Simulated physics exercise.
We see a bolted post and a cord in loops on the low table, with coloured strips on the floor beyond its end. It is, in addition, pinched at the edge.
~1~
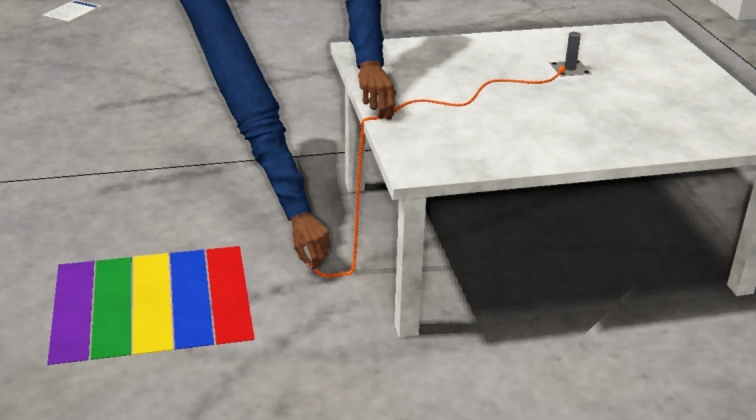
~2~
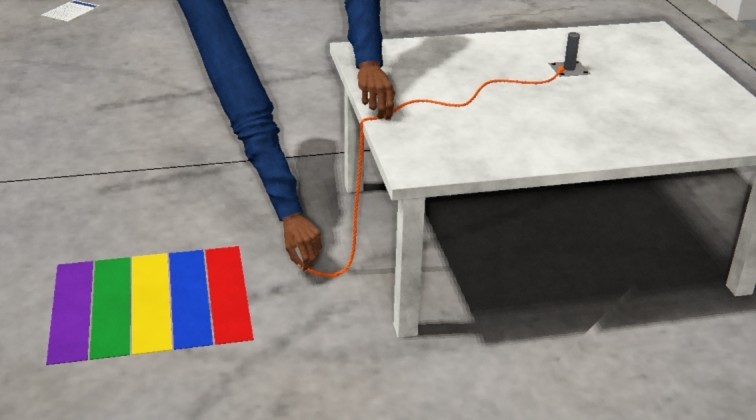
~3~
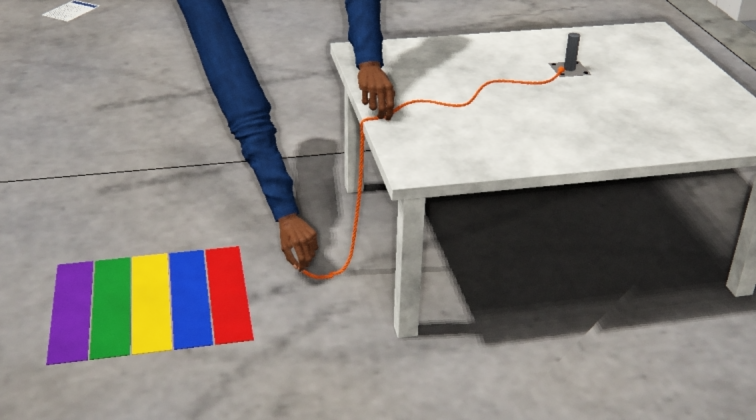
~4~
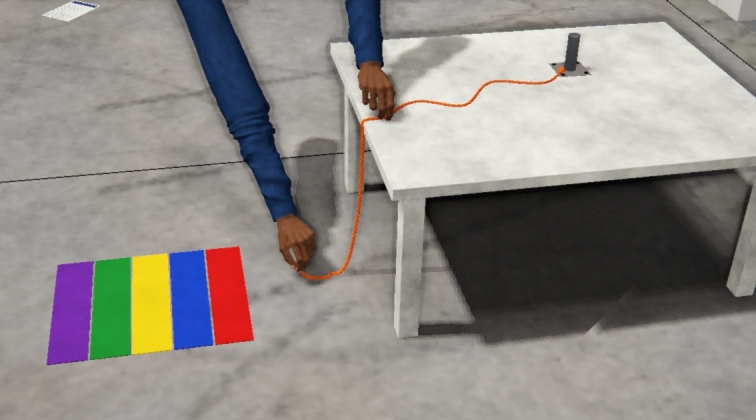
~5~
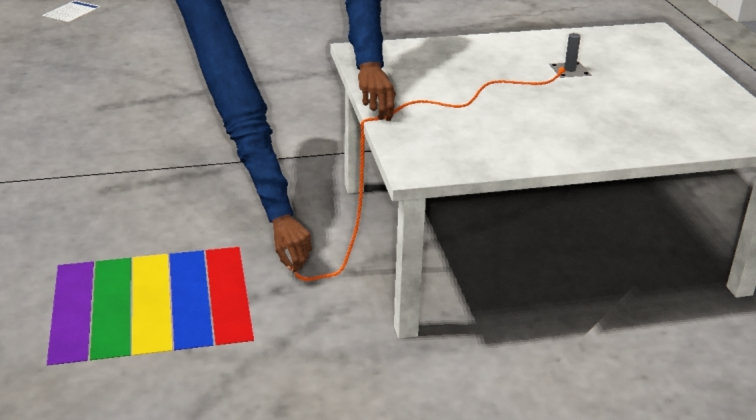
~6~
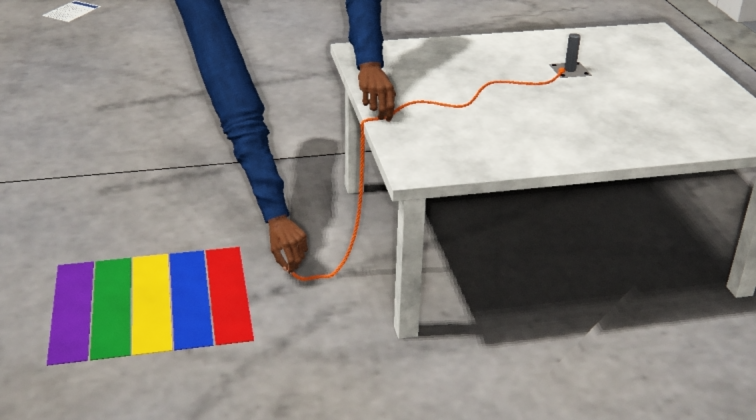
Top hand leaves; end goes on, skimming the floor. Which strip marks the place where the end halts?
The yellow strip does.
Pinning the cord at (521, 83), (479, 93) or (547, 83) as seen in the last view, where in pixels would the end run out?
The three spots are (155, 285), (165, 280) and (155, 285), in that order.
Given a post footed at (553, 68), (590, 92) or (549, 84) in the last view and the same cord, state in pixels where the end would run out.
Try 1 about (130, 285), try 2 about (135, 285), try 3 about (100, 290).
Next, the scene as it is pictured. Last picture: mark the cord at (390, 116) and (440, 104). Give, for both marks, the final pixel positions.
First: (353, 126). Second: (410, 105).
Soon after, end near (210, 278); over red.
Then, end near (170, 282); over blue.
At full stretch, end near (146, 285); over yellow. The yellow one.
